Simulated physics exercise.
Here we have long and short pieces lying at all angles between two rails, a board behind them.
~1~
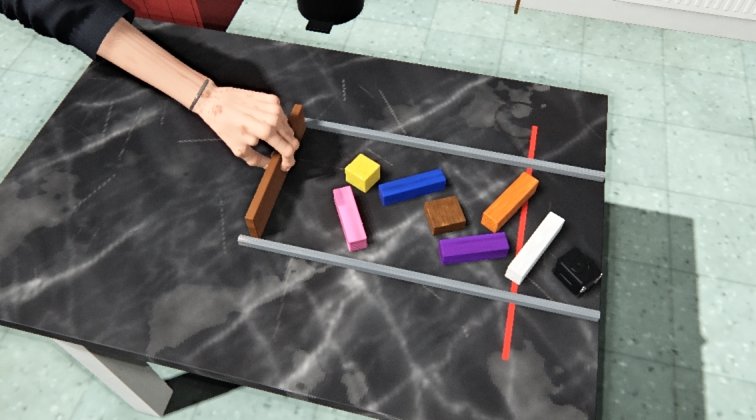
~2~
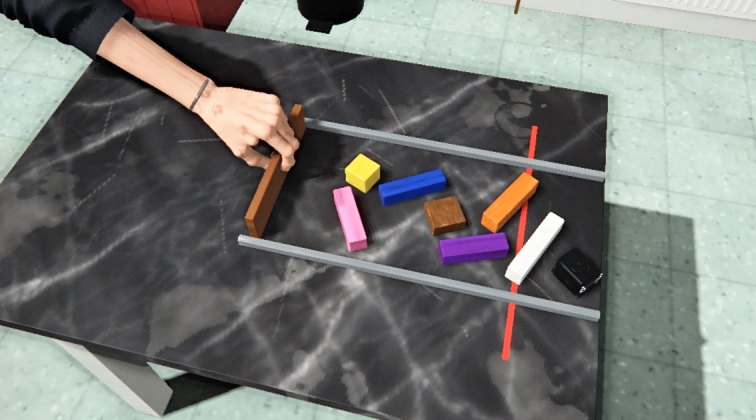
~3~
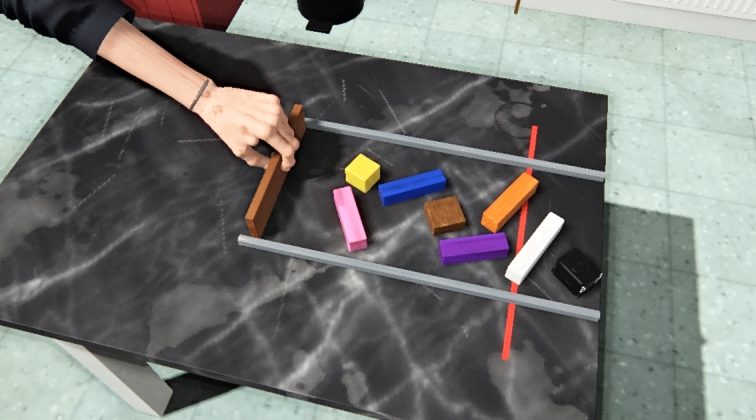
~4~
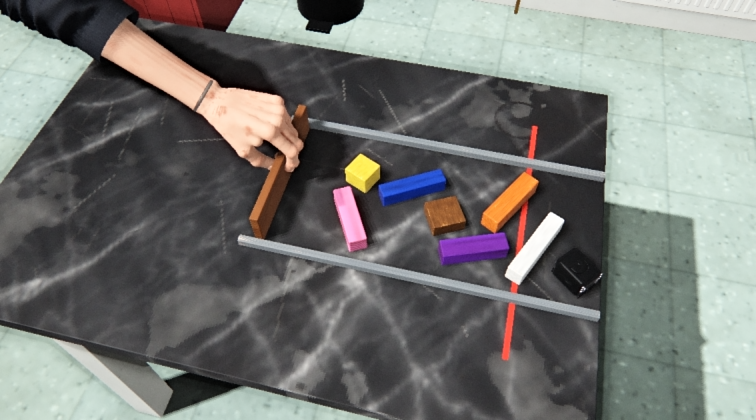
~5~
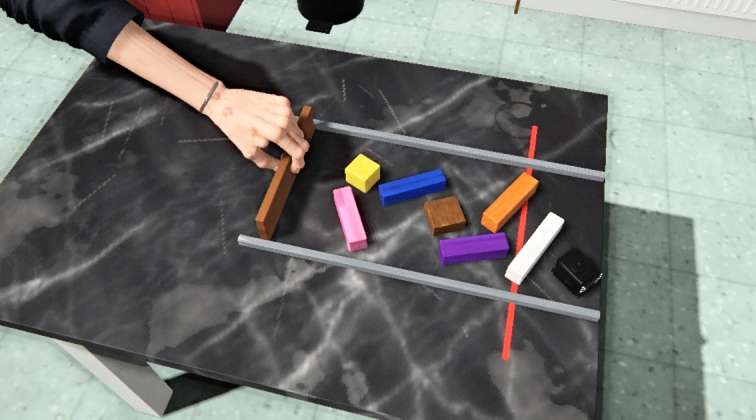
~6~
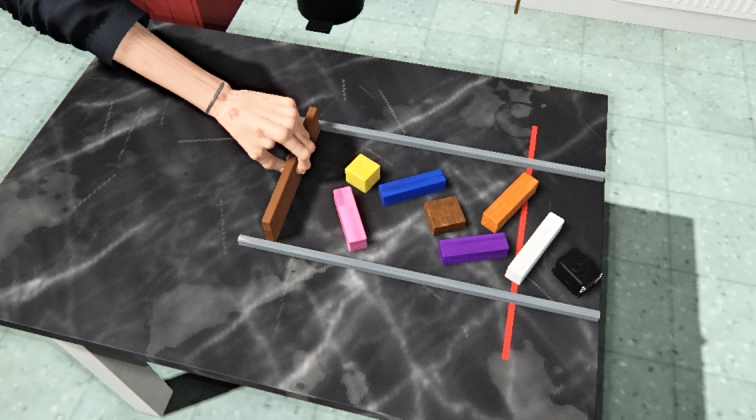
At the start, a hand holds a brown board upright at the left end of two rails, with colored blocks and bars scattered between them and a red tape line at right. The board stays still briefly, then the hand slides it slightly rightward, while the pieces remain unmoved.
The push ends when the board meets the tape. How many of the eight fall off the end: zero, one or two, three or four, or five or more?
The number that fall off is one or two.
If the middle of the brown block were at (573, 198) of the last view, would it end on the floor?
It remains up.
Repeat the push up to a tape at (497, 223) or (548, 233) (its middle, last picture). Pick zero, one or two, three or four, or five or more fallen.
The falls would be just one or two; 3 or 4.
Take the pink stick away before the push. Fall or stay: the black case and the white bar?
The black case tumbles off; the white bar stays on.
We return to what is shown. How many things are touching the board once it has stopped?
The number is 2.
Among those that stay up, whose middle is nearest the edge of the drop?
The orange bar.
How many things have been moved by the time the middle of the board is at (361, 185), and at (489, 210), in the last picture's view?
The counts are 2 and 8.
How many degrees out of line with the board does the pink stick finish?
Roughly 0° out of line.
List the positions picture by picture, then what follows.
In the first picture, black case (576, 273); white bar (535, 248); orange bar (510, 202); board (278, 169); tape (522, 228).
In the second picture, white bar (535, 248); board (278, 169).
In the third picture, orange bar (510, 202); brown block (445, 216).
In the fourth picture, black case (576, 273); blue stick (412, 188).
In the fifth picture, white bar (535, 248); purple stick (473, 249).
In the sixth picture, black case (576, 273); white bar (535, 248); orange bar (510, 202); board (294, 172); tape (522, 228).
Soon after, none off yet; black case at rest near (576, 273); white bar at rest near (535, 248); orange bar at rest near (510, 202).
At rest, the number that fall off is one or two; fallen, white bar and black case.
